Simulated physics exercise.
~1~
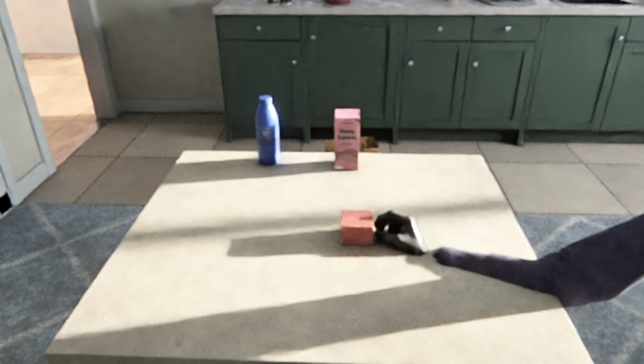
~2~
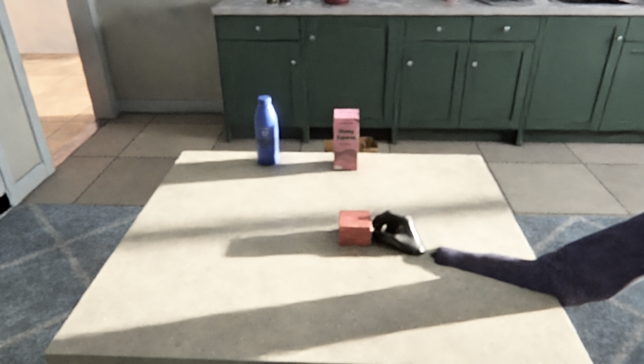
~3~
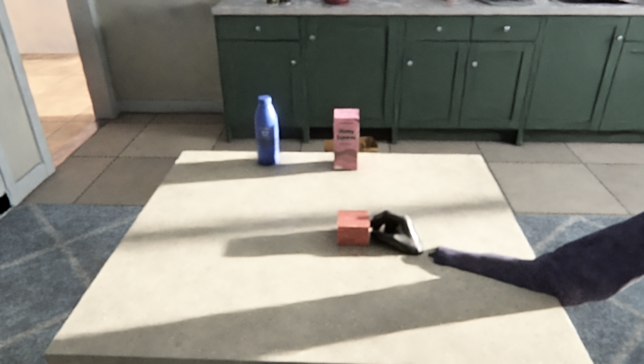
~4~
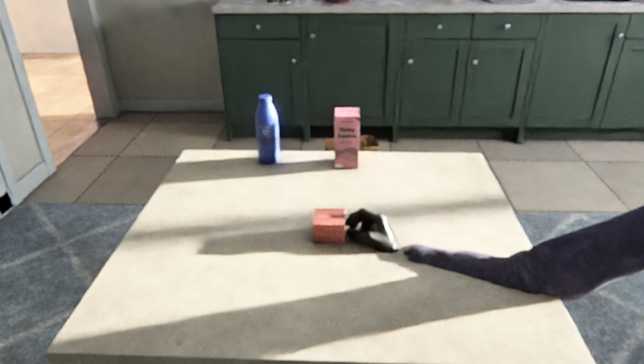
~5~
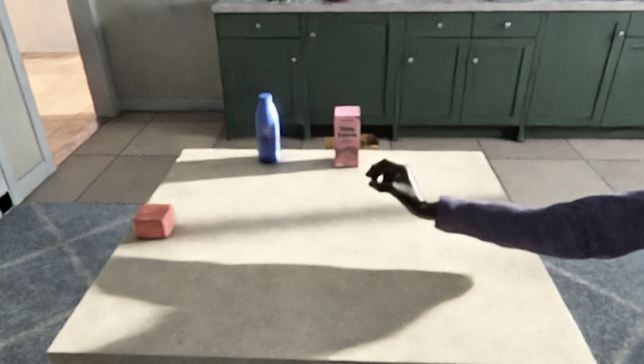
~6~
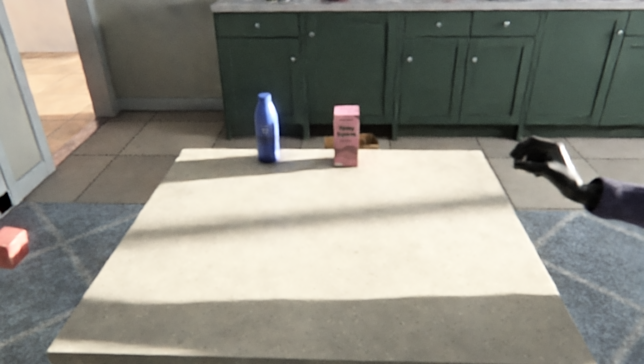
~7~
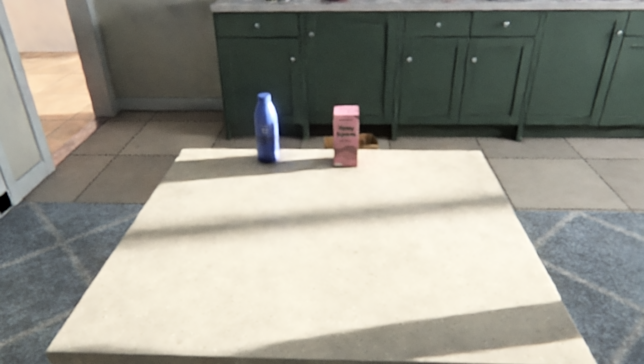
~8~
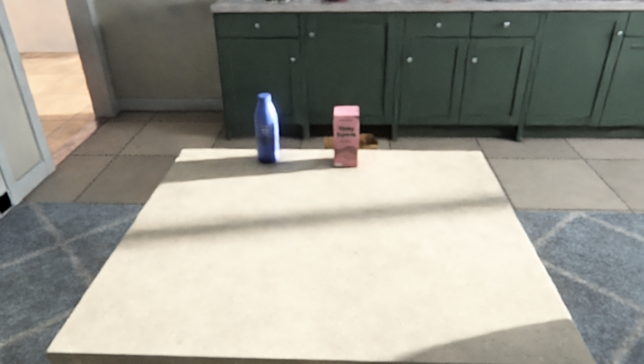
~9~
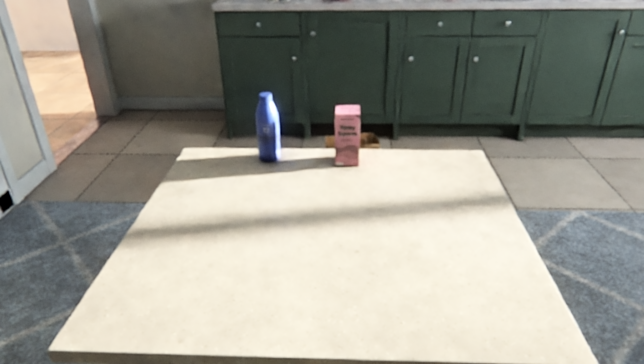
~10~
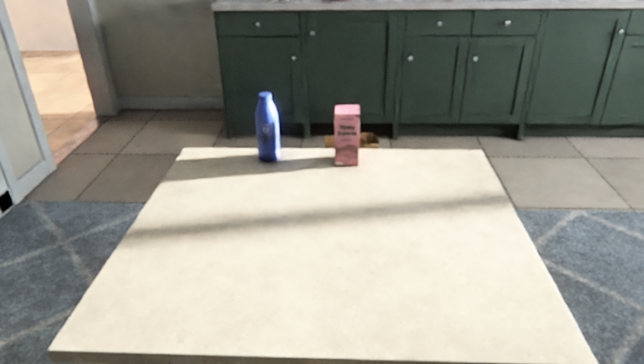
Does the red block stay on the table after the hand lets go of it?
No, it carries on past the left edge of the table and drops to the floor.
